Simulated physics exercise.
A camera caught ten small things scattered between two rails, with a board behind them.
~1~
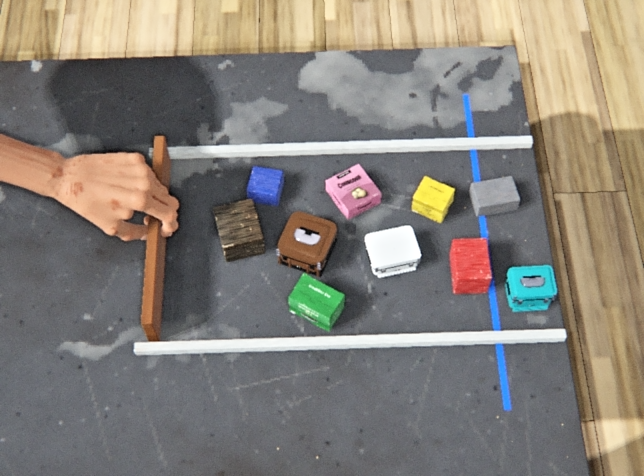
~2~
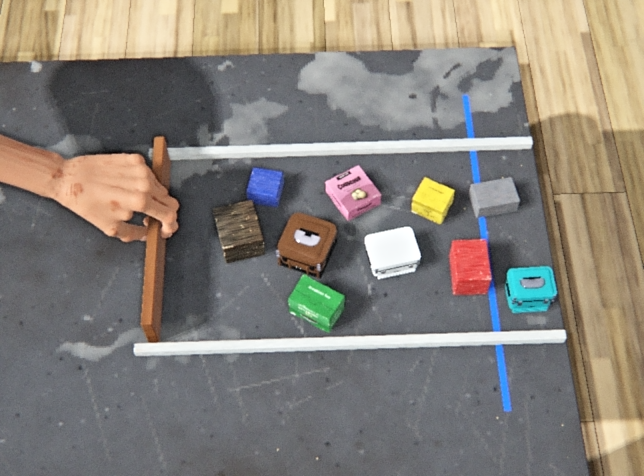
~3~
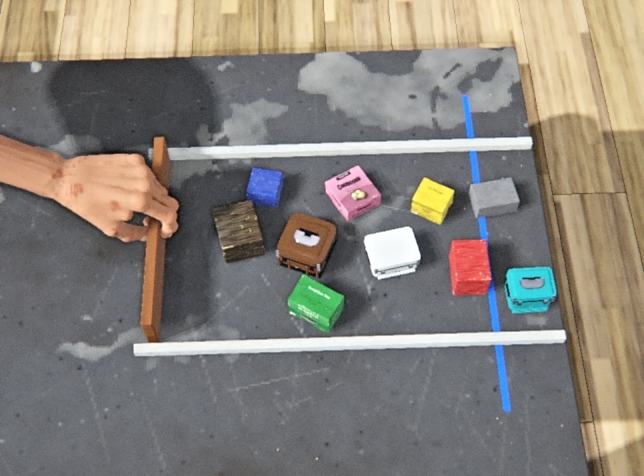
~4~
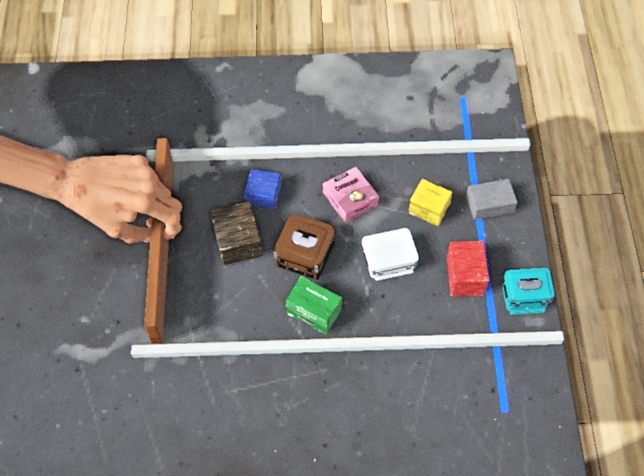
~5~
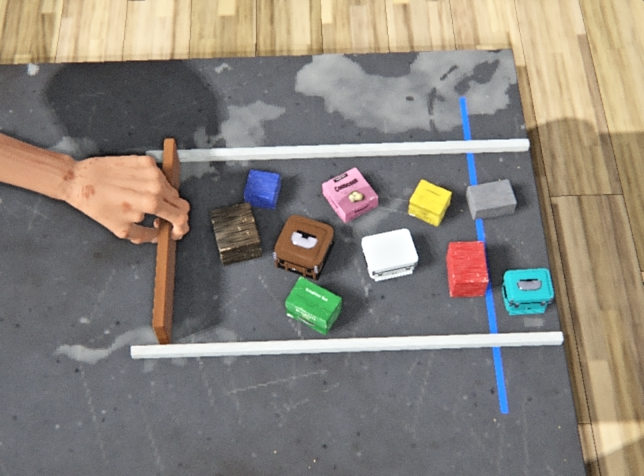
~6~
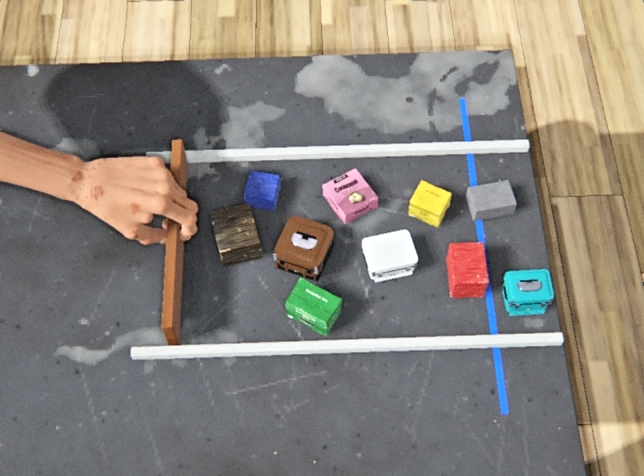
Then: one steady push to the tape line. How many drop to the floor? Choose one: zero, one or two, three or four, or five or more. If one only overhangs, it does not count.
Five or more.
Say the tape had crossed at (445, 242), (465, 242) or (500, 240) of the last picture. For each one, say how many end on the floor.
Going through each try, you'd get 4, 5 and 7.
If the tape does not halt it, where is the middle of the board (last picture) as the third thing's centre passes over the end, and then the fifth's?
(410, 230), then (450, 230).
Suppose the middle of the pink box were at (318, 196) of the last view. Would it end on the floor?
From that start the object is safe.
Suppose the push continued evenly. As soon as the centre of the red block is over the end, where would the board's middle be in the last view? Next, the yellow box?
I reckon its middle sits around (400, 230) and then around (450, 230).
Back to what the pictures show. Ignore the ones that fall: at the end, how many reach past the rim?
I'd put it at 2.
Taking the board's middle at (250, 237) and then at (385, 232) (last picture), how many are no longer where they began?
I count 3 first and 10 after.
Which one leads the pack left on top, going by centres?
Looks like the brown case to me.
Soon after, none off yet; turquoise case at rest near (527, 292); grey block at rest near (491, 201); red block at rest near (467, 270).
After that, none off yet; turquoise case tilting a little near (577, 307); grey block displaced a little near (510, 196); red block displaced about its own width near (537, 279).
In the end, the number that fall off is five or more; gone, white case, yellow box, red block, grey block and turquoise case.
